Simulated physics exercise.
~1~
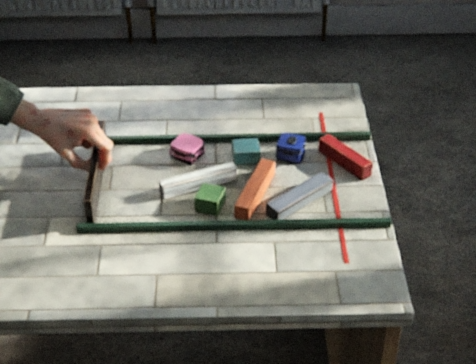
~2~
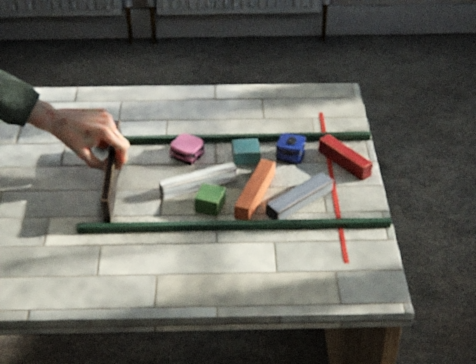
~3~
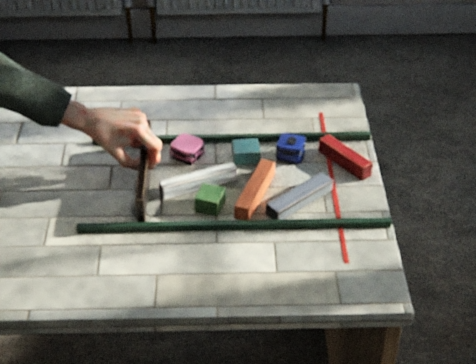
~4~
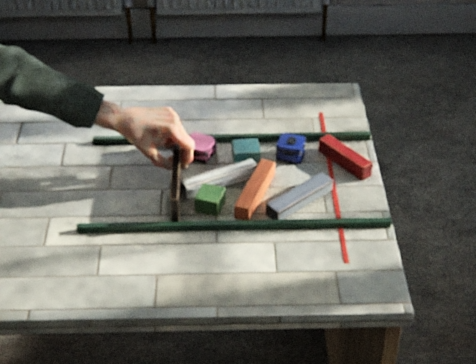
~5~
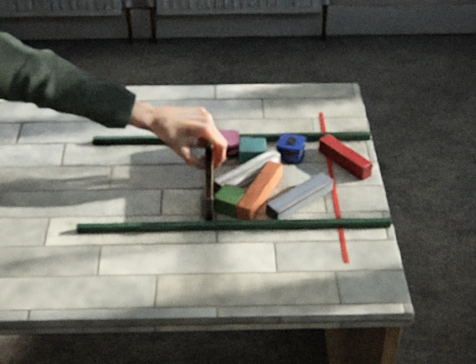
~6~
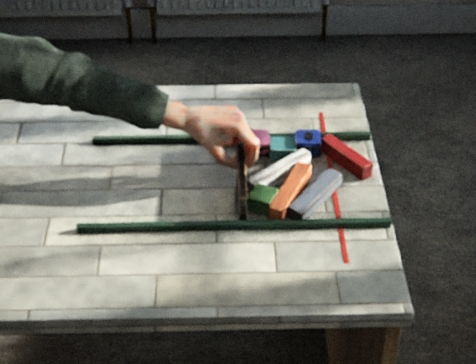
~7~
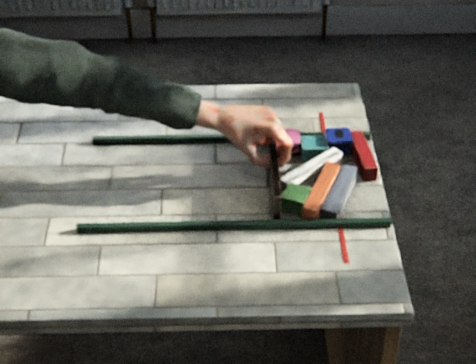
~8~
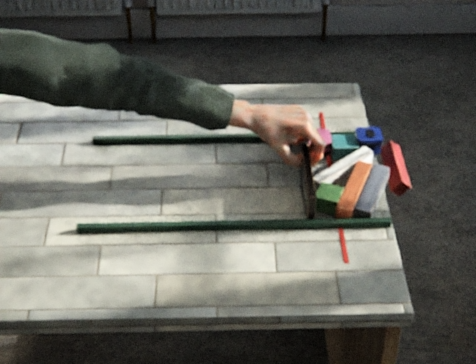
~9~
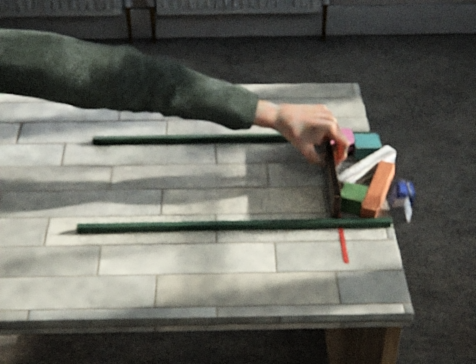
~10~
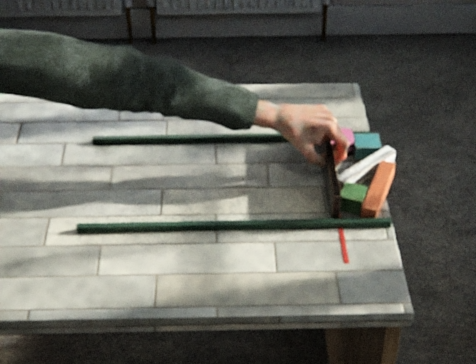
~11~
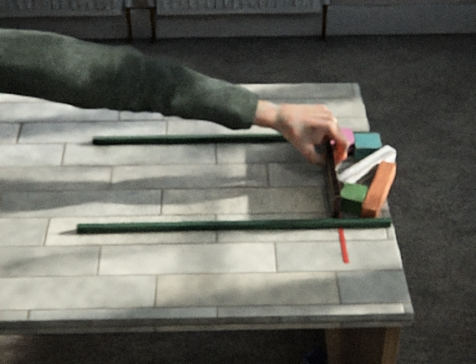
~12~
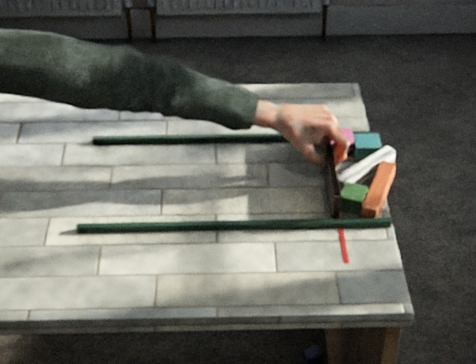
A hand slides a board rightward, pushing blocks and bars along until three fall off the table.
